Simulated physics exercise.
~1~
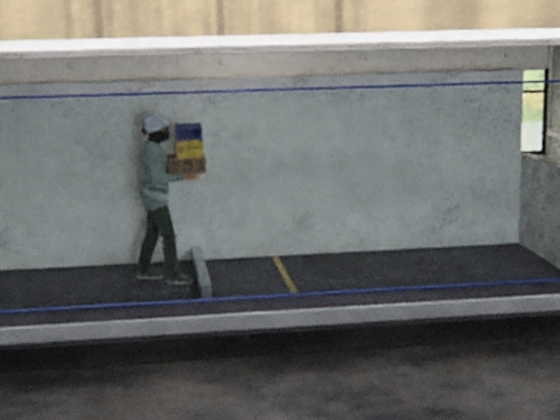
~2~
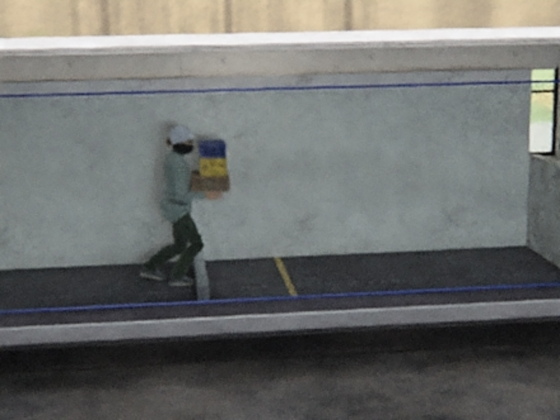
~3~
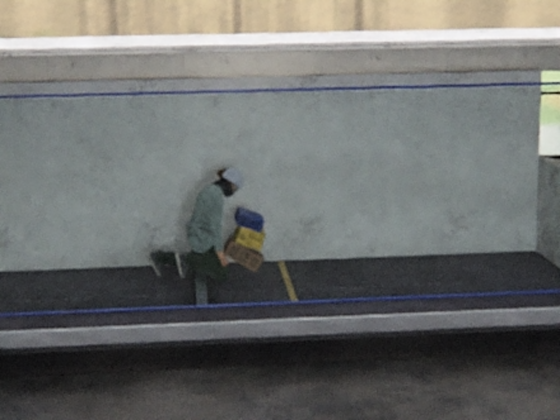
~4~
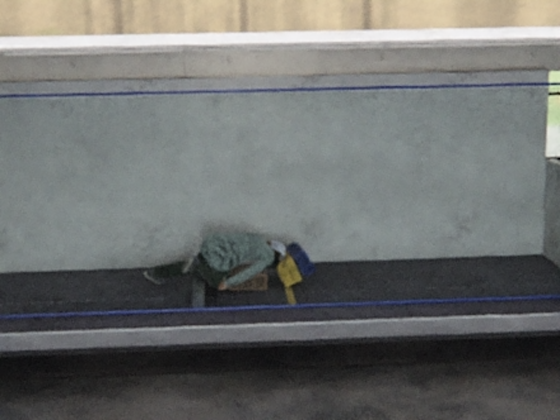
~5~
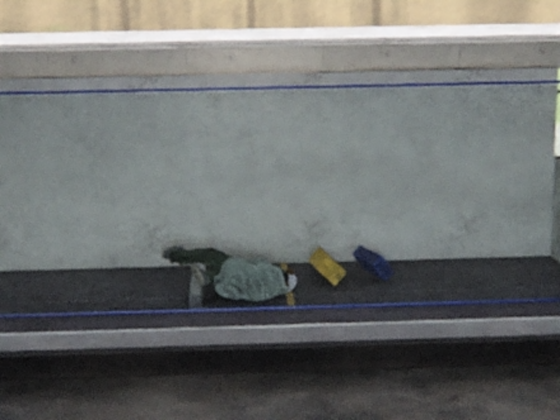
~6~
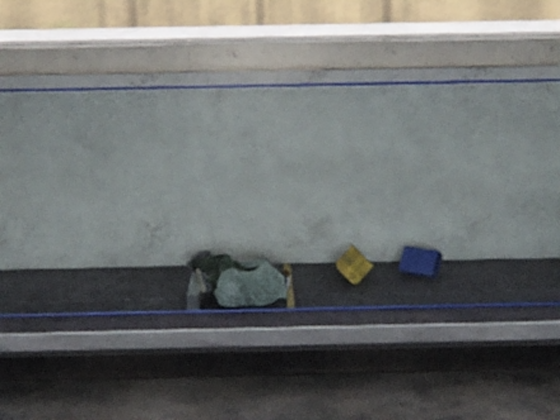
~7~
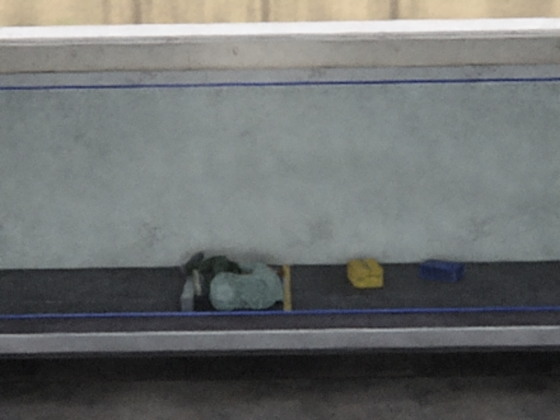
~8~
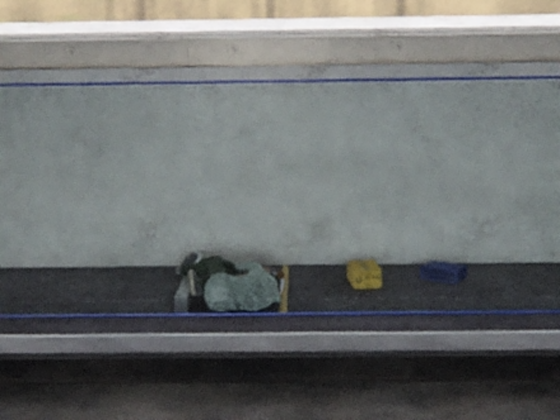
At the start, a person in a pale cap and greenish top walks right along a dark walkway, holding a stack of blue, yellow and brown boxes toward a low rail. Their legs meet the rail and they pitch forward over it, the stack tipping in their arms. They drop face down, and the blue and yellow boxes tumble away past the yellow line. Both boxes roll farther right and settle, the blue one farthest. The person ends curled on the ground between the rail and the line, head short of it, with the brown box mostly hidden there.
